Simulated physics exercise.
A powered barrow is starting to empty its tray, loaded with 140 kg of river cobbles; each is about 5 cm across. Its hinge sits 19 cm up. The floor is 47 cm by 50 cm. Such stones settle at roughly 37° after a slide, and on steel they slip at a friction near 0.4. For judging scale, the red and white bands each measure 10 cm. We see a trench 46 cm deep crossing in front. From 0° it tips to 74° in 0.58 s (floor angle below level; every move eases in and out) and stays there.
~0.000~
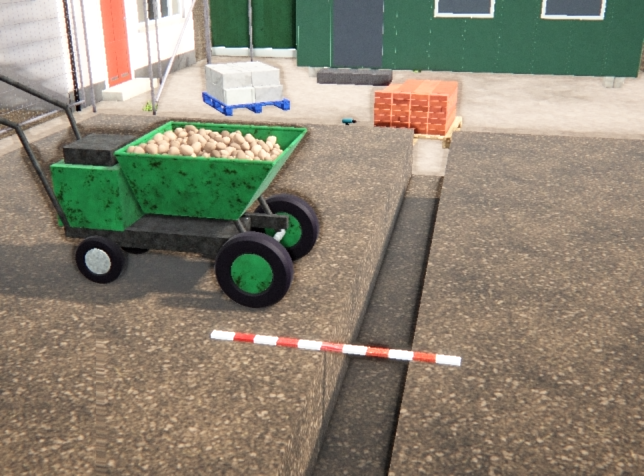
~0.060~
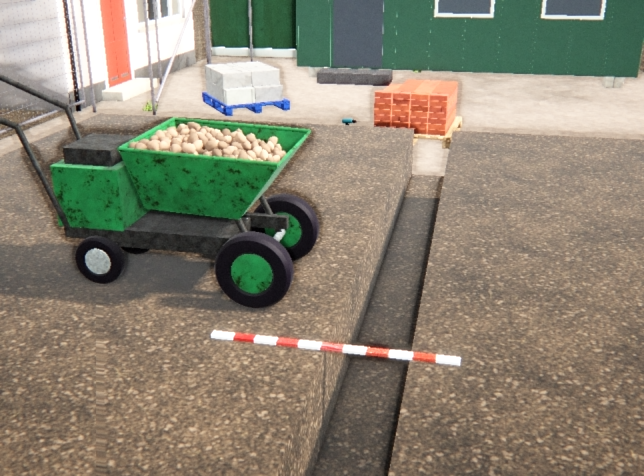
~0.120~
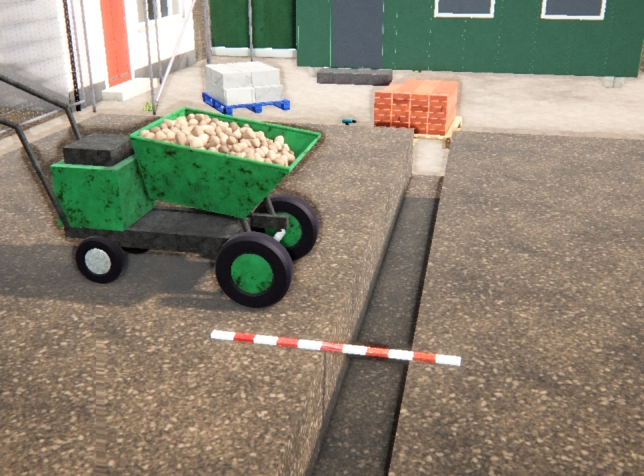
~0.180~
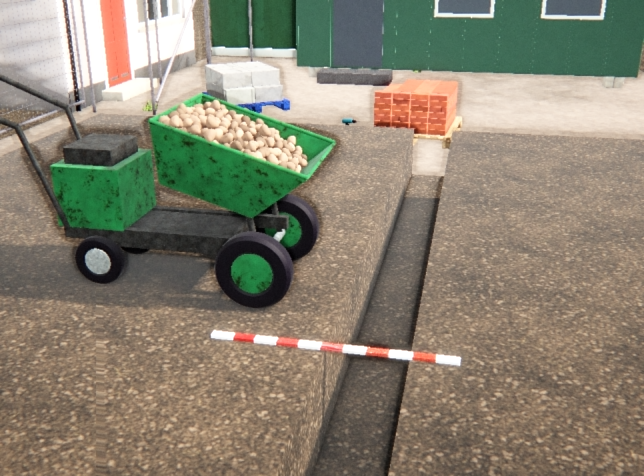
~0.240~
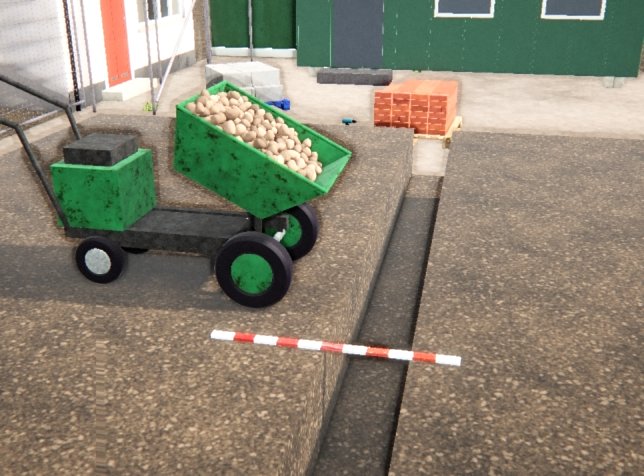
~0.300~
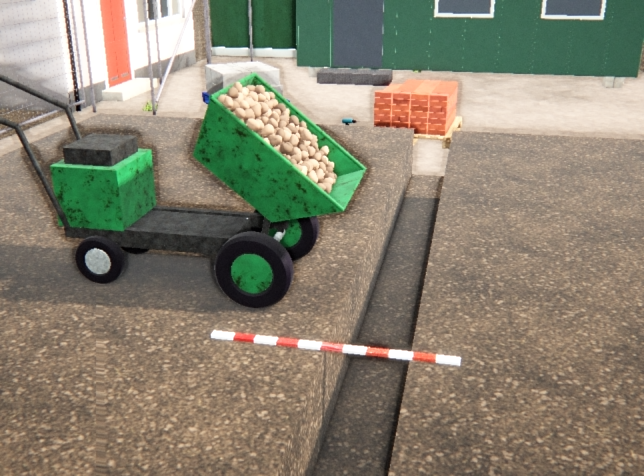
In a paved yard with a narrow trench and a red-and-white striped pole, a green wheeled barrow stands still while its tray of pale rounded stones tilts steadily, the rear rising and the front lip lowering toward the right.
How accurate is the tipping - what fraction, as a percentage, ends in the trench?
Close to 37 in every hundred.
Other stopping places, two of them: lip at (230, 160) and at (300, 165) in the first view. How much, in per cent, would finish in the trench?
It comes to about 80 and 15 in a hundred.
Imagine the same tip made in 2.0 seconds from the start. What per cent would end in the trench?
Then some 70 per cent would.
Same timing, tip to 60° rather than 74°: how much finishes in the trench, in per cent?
Roughly 30% would end there.
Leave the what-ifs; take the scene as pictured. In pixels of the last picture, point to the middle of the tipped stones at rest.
Resting centre: About (457, 295).
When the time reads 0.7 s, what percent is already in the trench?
Close to 15 per cent at that time.
After 0.4 s the floor is at 62°; 100 % in the tray; the foremost stones are at (359, 224).
After 0.7 s the floor is at 74°; 55 % in the tray, 15 % in the trench, 30 % past the trench; the foremost stones are at (465, 291).
After 1.0 s the floor is at 74°; 9 % in the tray, 28 % in the trench, 64 % past the trench; the foremost stones are past the picture's edge.
After 3.0 s the floor is at 74°; 0 % in the tray, 37 % in the trench, 63 % past the trench; the foremost stones are past the picture's edge.
